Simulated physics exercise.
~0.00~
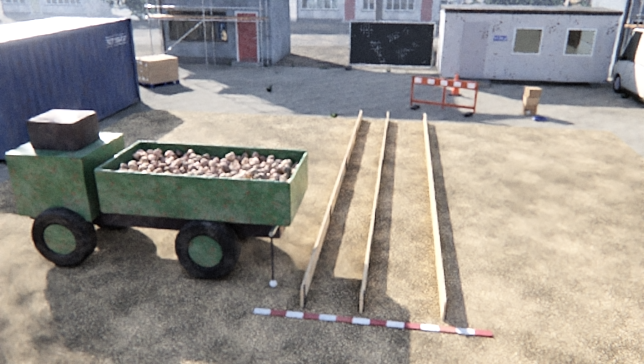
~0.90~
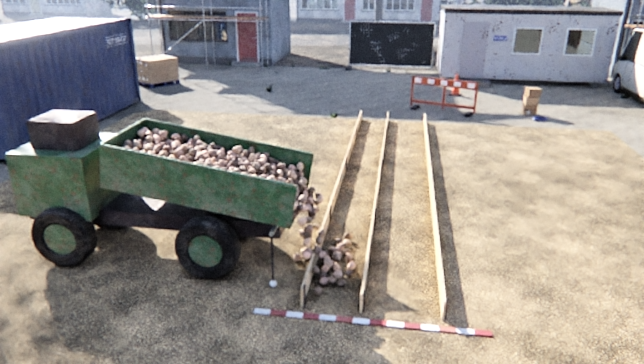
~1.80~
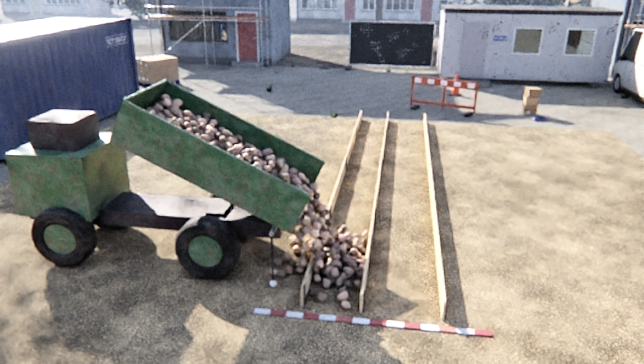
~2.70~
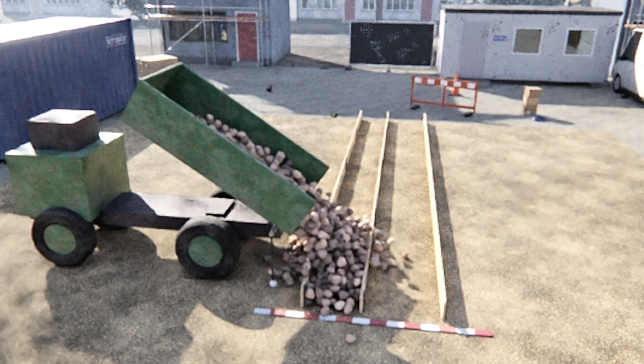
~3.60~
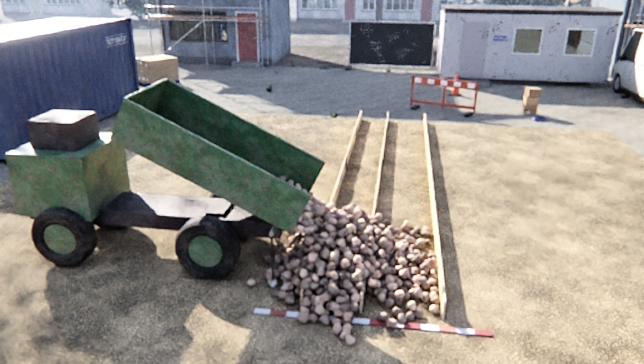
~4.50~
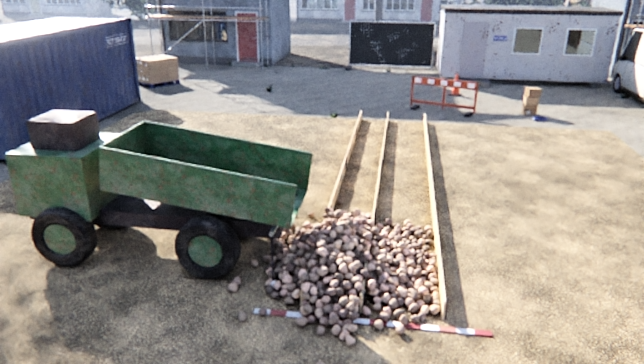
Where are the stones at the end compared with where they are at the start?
At the start the stones lie in the green body of the tipper. At the end they lie in a heap on the ground to its right, spread across the near ends of the boards.
In a sandy yard, a green tipper dumps its stones across two boarded bays and lowers.
